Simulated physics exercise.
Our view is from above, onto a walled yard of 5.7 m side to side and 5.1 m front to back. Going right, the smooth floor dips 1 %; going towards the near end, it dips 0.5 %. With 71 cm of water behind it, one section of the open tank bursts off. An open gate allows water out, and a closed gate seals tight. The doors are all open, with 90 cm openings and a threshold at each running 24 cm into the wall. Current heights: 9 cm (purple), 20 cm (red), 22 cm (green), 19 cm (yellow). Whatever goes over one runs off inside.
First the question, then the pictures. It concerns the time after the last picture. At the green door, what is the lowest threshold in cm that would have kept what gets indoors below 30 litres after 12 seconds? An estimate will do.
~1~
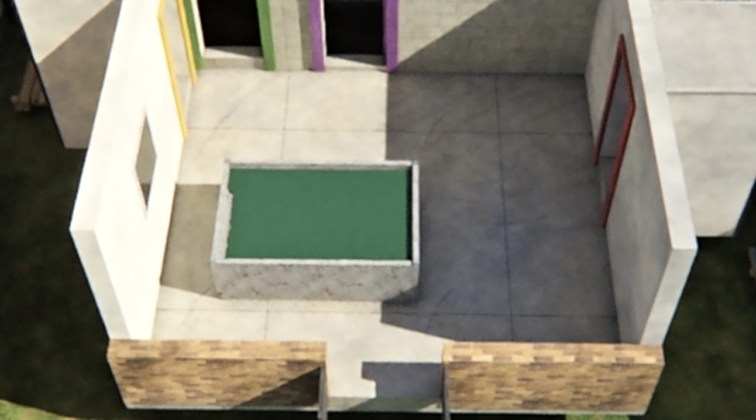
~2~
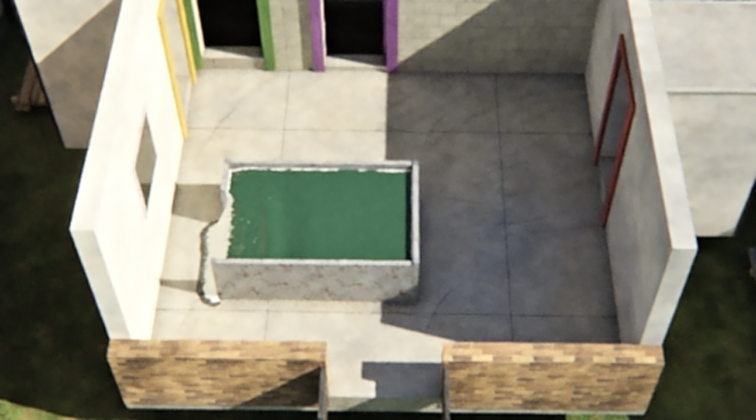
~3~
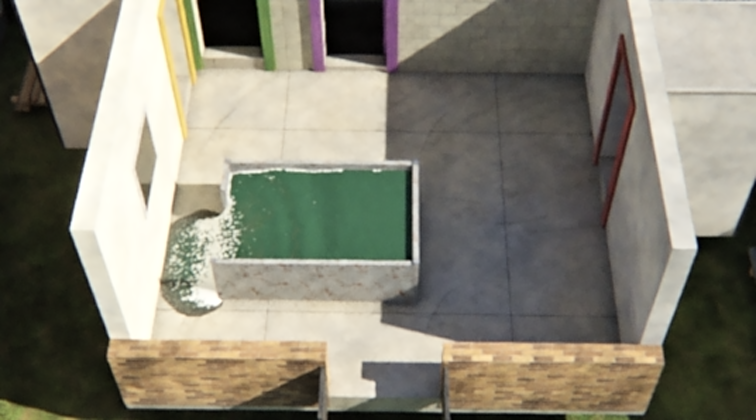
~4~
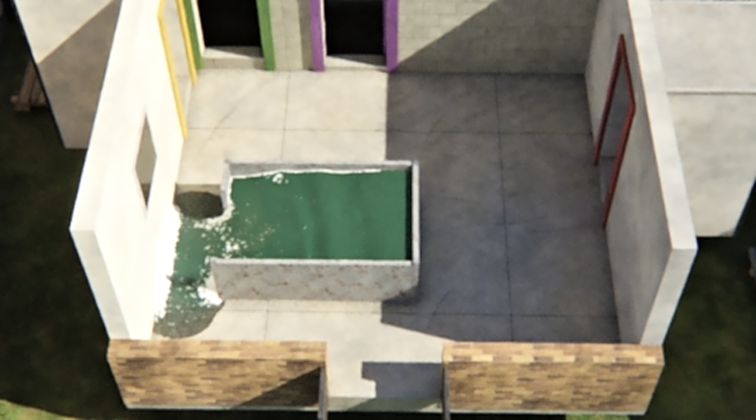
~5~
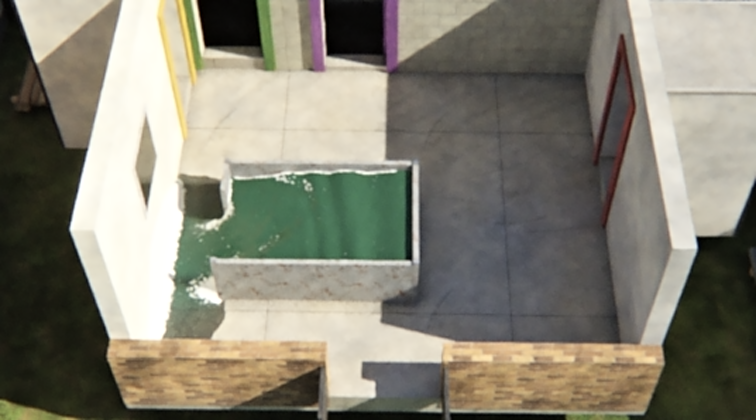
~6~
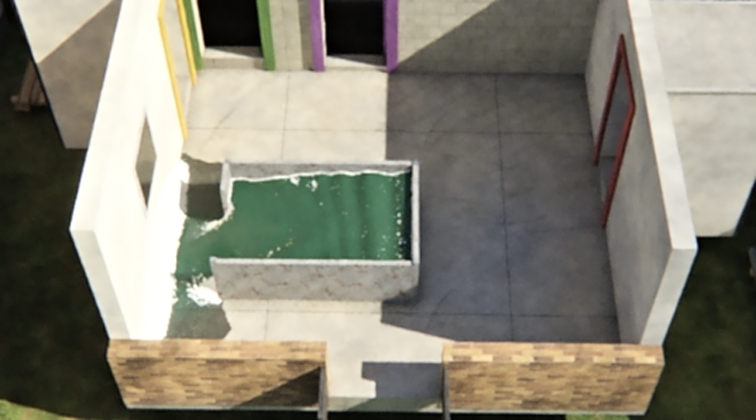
Somewhere near 18 cm.
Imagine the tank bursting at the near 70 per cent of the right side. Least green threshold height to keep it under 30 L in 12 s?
About 7.5 centimetres.
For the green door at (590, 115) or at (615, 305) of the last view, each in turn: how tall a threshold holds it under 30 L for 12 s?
Roughly 12.0 and 16 cm.
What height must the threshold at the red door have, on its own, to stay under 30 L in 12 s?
About 11.0 cm at red.
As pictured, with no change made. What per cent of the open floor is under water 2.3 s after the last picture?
The wet part is about 60 per cent.
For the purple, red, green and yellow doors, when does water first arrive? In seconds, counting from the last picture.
The purple door gets it at 1.3 s, the red door at 3.0 s, the green door at 0.7 s and the yellow door at 0.3 s.
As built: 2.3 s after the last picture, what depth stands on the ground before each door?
Purple door 12 cm, red door 0 cm, green door 23 cm, yellow door 5 cm.
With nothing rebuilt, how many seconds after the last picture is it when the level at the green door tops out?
At about 1.8 s.
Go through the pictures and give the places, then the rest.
The first frame shows still water, 71 cm deep, in the open tank at (318, 214); the green door at (227, 17) is dry.
In the second frame, water pours out at (226, 251) and has run 0.3 m, to (205, 236); about 10 cm deep outside, 71 cm at the back.
In the third frame, water pours out at (226, 252) and has run 0.8 m, to (167, 247); about 12 cm deep outside, 71 cm at the back.
In the fourth frame, water pours out at (226, 253) and has run 0.9 m, to (154, 327); about 15 cm deep outside, 71 cm at the back.
In the fifth frame, the gap is at (226, 253), the front 1.2 m out at a hidden place; the back of the open tank holds 71 cm.
In the sixth frame, the gap is at (226, 252), the front 1.4 m out at (181, 158); the back of the open tank holds 67 cm; 1.8 m in a straight line remain to the green door at (227, 17).
Then, 0.7 s after the last picture water covers 25 % of the floor, deepest (59 cm) near (146, 374); it has not reached the green door.
Then, 2.3 s after the last picture water covers 60 % of the floor, deepest (34 cm) near (146, 374); 23 cm at the green door, 5 litres in over its 22 cm threshold.
Then, 11.3 s after the last picture water covers 95 % of the floor, deepest (14 cm) near (618, 383); 8 cm at the green door, 7 litres in over its 22 cm threshold.
At the green door as built, the water peaked near 27 cm, 1.7 s after the last picture.
Run again over the same 12 s with other heights there, 45 litres in over 16 cm, 9 litres over 21.5 cm. The limit of 30 litres is kept from about 18 cm up.
